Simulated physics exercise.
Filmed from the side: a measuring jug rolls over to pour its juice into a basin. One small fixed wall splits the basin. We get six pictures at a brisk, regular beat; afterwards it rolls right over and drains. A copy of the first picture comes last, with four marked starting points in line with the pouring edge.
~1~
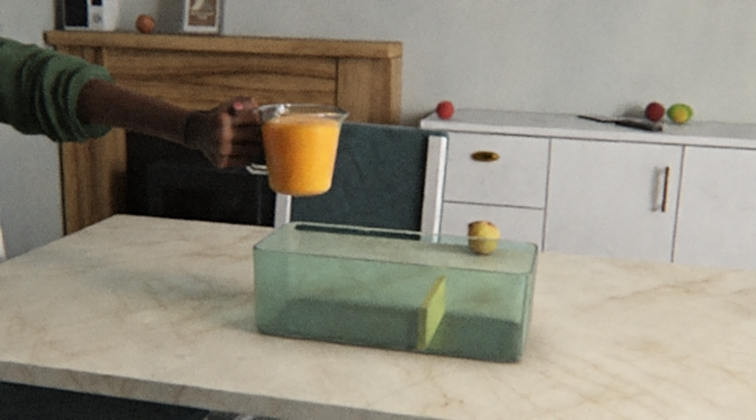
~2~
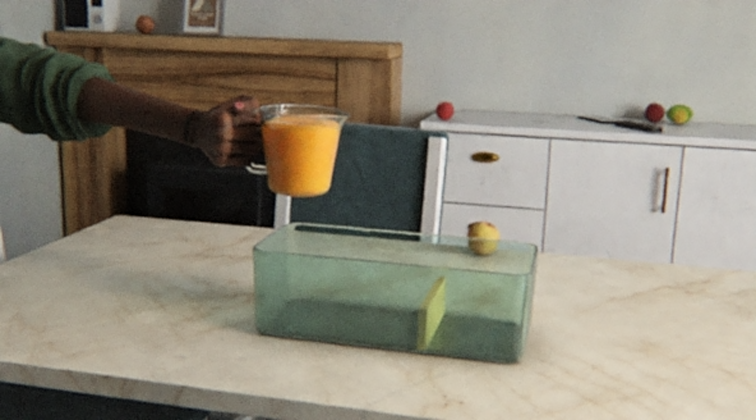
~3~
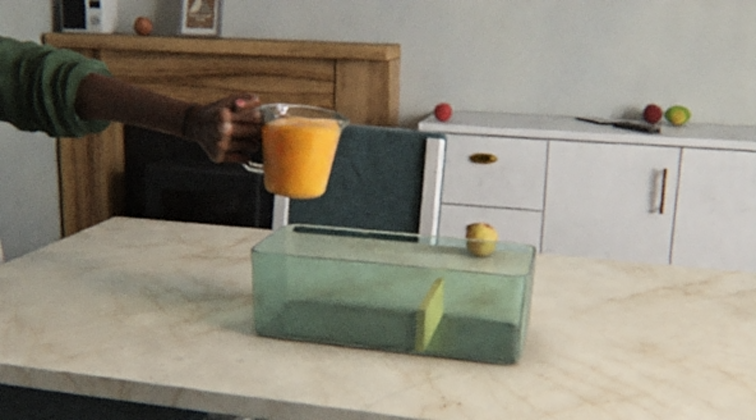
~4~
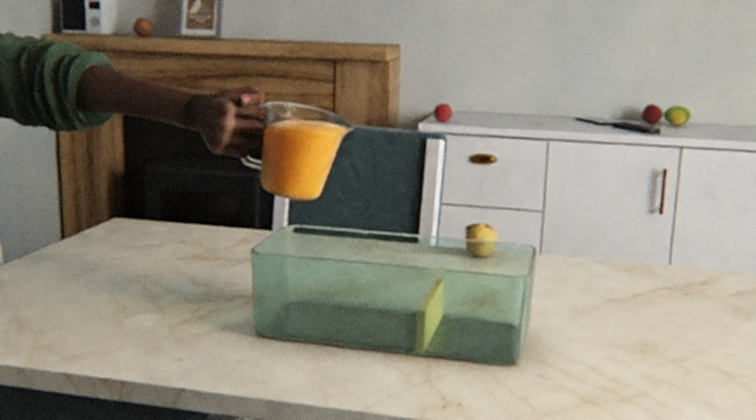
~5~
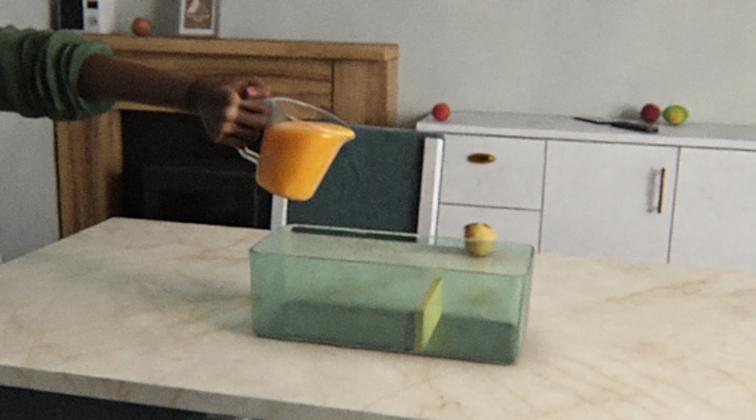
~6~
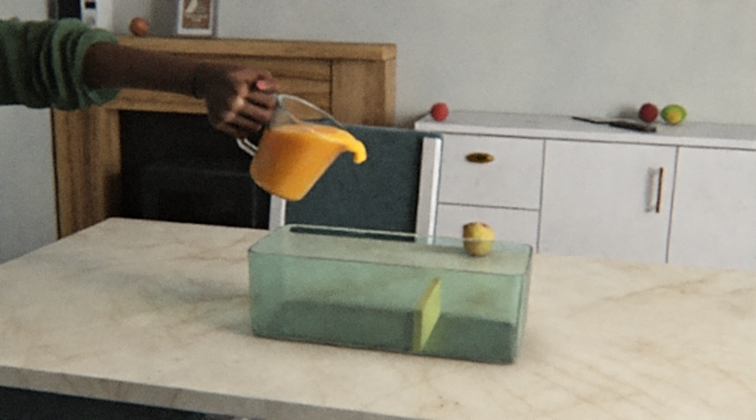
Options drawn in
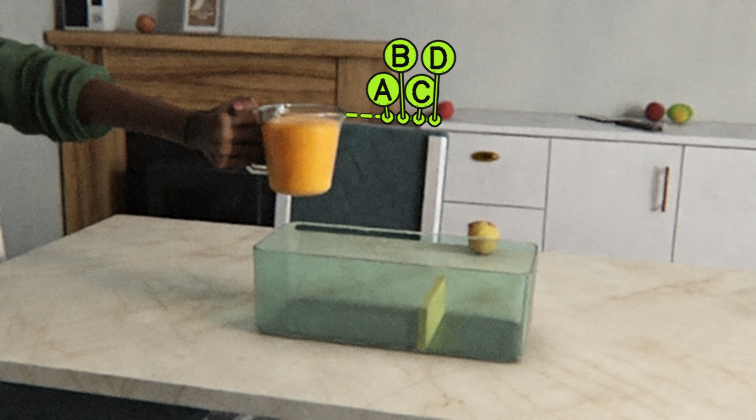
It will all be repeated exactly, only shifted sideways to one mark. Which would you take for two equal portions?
It is A.
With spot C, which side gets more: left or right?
More ends on the right.
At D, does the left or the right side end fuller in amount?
More ends on the right.
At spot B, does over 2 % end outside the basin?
No.
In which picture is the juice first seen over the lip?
In picture 6.
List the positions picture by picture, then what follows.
Upright, lip at (347, 114); basin from (257, 330) to (524, 361); top of the wall at (433, 291); nothing has left yet.
Upright, lip at (348, 116); nothing has left yet.
Tipped about 5°, lip at (348, 121); nothing has left yet.
Tipped about 12°, lip at (351, 128); nothing has left yet.
Tipped about 21°, lip at (353, 137); nothing has left yet.
Tipped about 31°, lip at (353, 147); juice is over the lip, down to (359, 159).
On the marked copy, A at (387, 117); B at (403, 117); C at (418, 118); D at (434, 119).
With A, about 53 % ends left of the wall and 46 % right of it.
With B, about 23 % ends left of the wall and 76 % right of it.
With C, about 7 % ends left of the wall and 92 % right of it.
With D, about 2 % ends left of the wall and 97 % right of it.
